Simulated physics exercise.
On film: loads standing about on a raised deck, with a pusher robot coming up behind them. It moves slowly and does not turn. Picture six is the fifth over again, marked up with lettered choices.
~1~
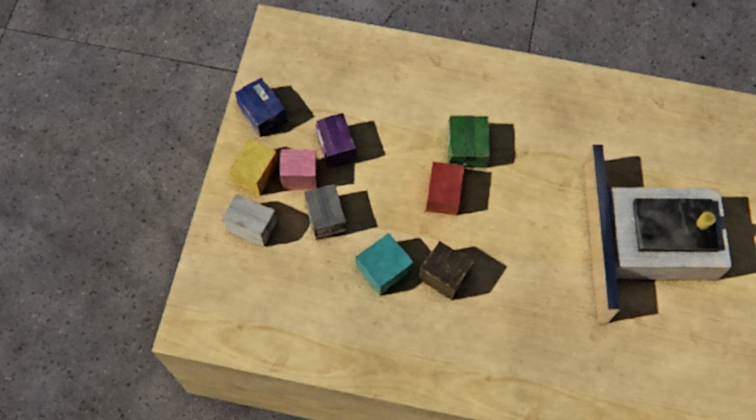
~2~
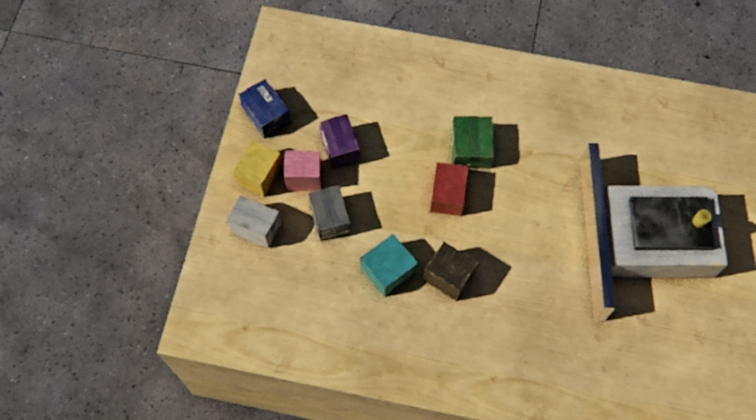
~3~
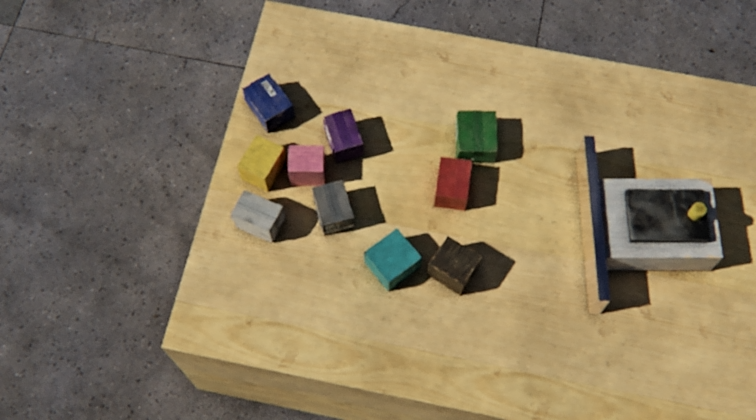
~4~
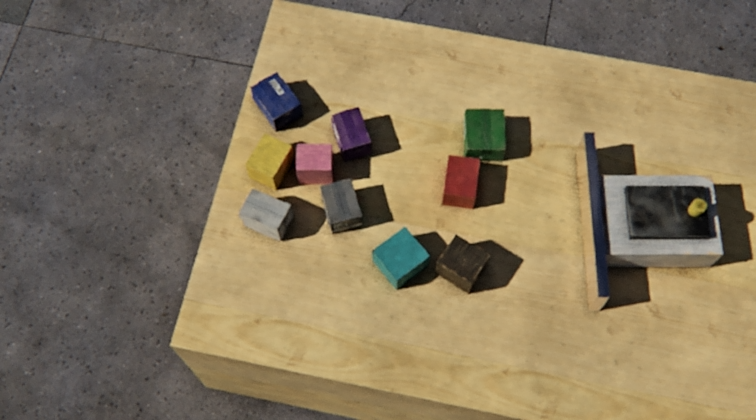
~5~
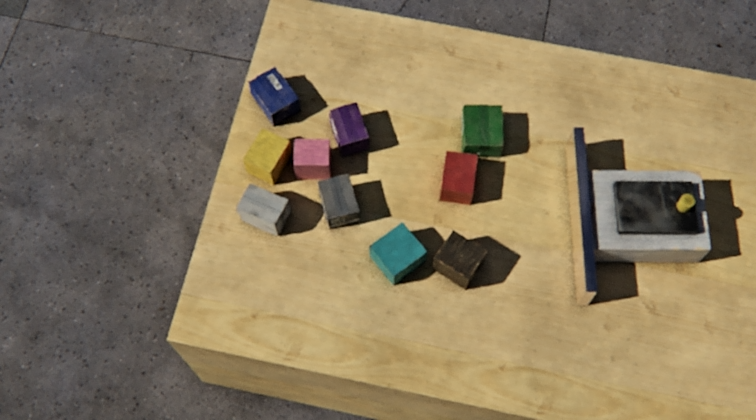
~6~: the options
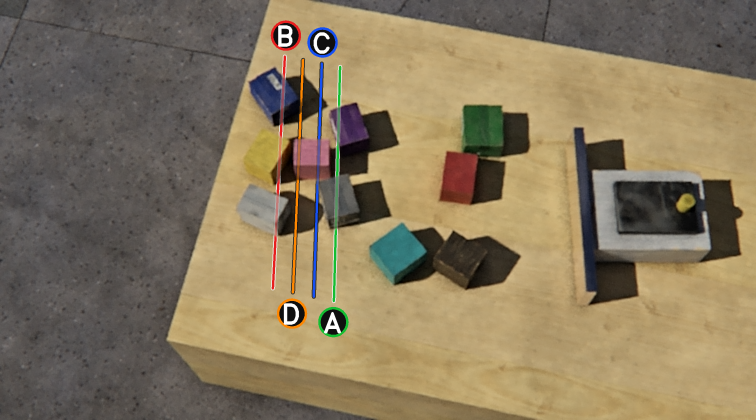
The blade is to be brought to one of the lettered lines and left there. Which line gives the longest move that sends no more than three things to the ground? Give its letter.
Line B.
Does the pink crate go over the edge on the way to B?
No.
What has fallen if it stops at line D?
The yellow crate.
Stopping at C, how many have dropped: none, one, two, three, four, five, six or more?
The count is none.
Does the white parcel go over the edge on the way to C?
No.
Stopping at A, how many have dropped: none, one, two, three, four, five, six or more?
In all, none.
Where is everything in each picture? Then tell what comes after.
The first picture shows pink crate (299, 170); blue parcel (261, 107); white parcel (250, 220).
The second picture shows robot (665, 222); yellow crate (258, 169).
The third picture shows robot (661, 215); black crate (454, 266).
The fourth picture shows robot (661, 212); purple box (352, 134).
The fifth picture shows robot (649, 207); turquoise crate (398, 254); pink crate (313, 160); blue parcel (275, 96).
On the marked copy, A at (337, 178); B at (279, 166); C at (318, 174); D at (298, 170).
With B. Early on, robot (538, 185); black crate (443, 262); green box (444, 125).
Further on, robot (428, 164); purple box (306, 130); pink crate (300, 169).
At the end, robot (342, 147); yellow crate over the edge; blue parcel over the edge; three fallen.
As for the rest, A is within the limit but short; C is within the limit but short; D is within the limit but short.
